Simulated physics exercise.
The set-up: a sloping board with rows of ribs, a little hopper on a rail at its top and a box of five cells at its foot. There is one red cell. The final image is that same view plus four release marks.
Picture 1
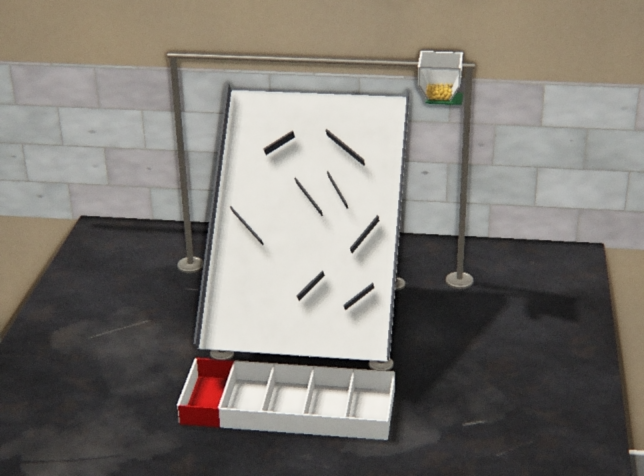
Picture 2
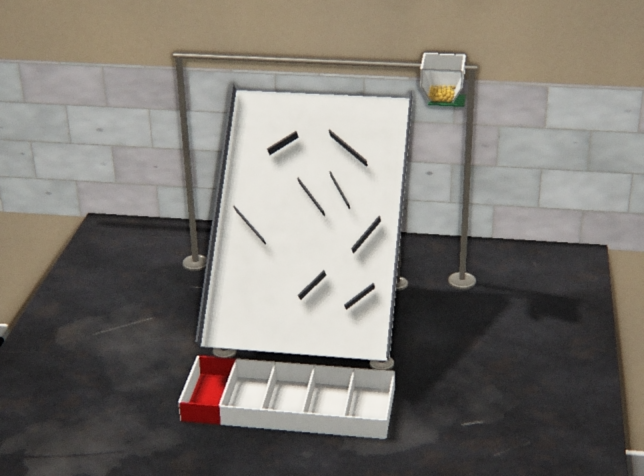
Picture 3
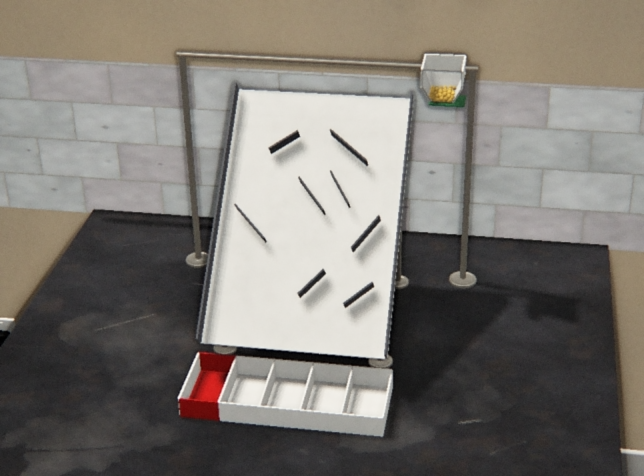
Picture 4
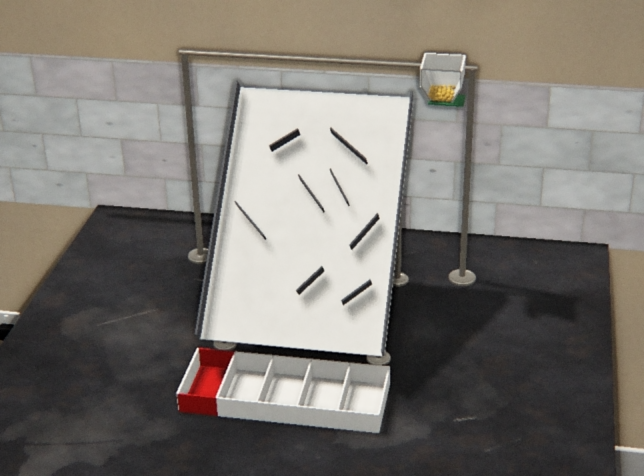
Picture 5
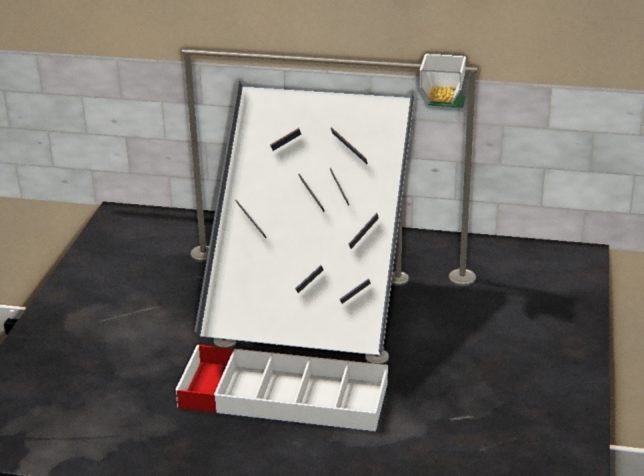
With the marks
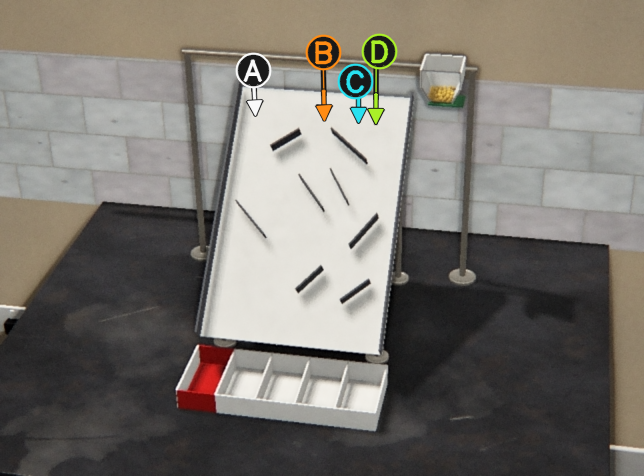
A sloping white board with dark ribs standing above a five-cell box, yellow pieces staying in the hopper, the view shifting slightly.
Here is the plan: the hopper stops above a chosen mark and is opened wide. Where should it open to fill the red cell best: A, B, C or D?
A is best.
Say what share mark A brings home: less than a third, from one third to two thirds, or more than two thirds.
From one third to two thirds.
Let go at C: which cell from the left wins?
The fifth.
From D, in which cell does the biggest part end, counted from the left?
The fifth.
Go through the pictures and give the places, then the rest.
In the first picture, hopper at (440, 93), puffed corn balls, door shut.
In the second picture, ribs (267, 149) to (297, 131), (329, 130) to (366, 161), (298, 177) to (323, 211).
In the third picture, ribs (330, 170) to (348, 203), (235, 204) to (264, 238), (351, 248) to (379, 215).
In the fourth picture, ribs (296, 291) to (322, 266), (341, 301) to (371, 279).
In the fifth picture, red cell at (197, 400), number 1 of 5 from the left.
On the marked copy, mark A meets the board at (255, 110); mark B meets the board at (324, 114); mark C meets the board at (358, 117); mark D meets the board at (375, 118).
Choosing A, about half in the red cell, about a third in other cells, a small part outside the box.
Choosing B, a stray few in the red cell, nearly all in other cells.
Choosing C, none in the red cell, all in other cells.
Choosing D, none in the red cell, nearly all in other cells.
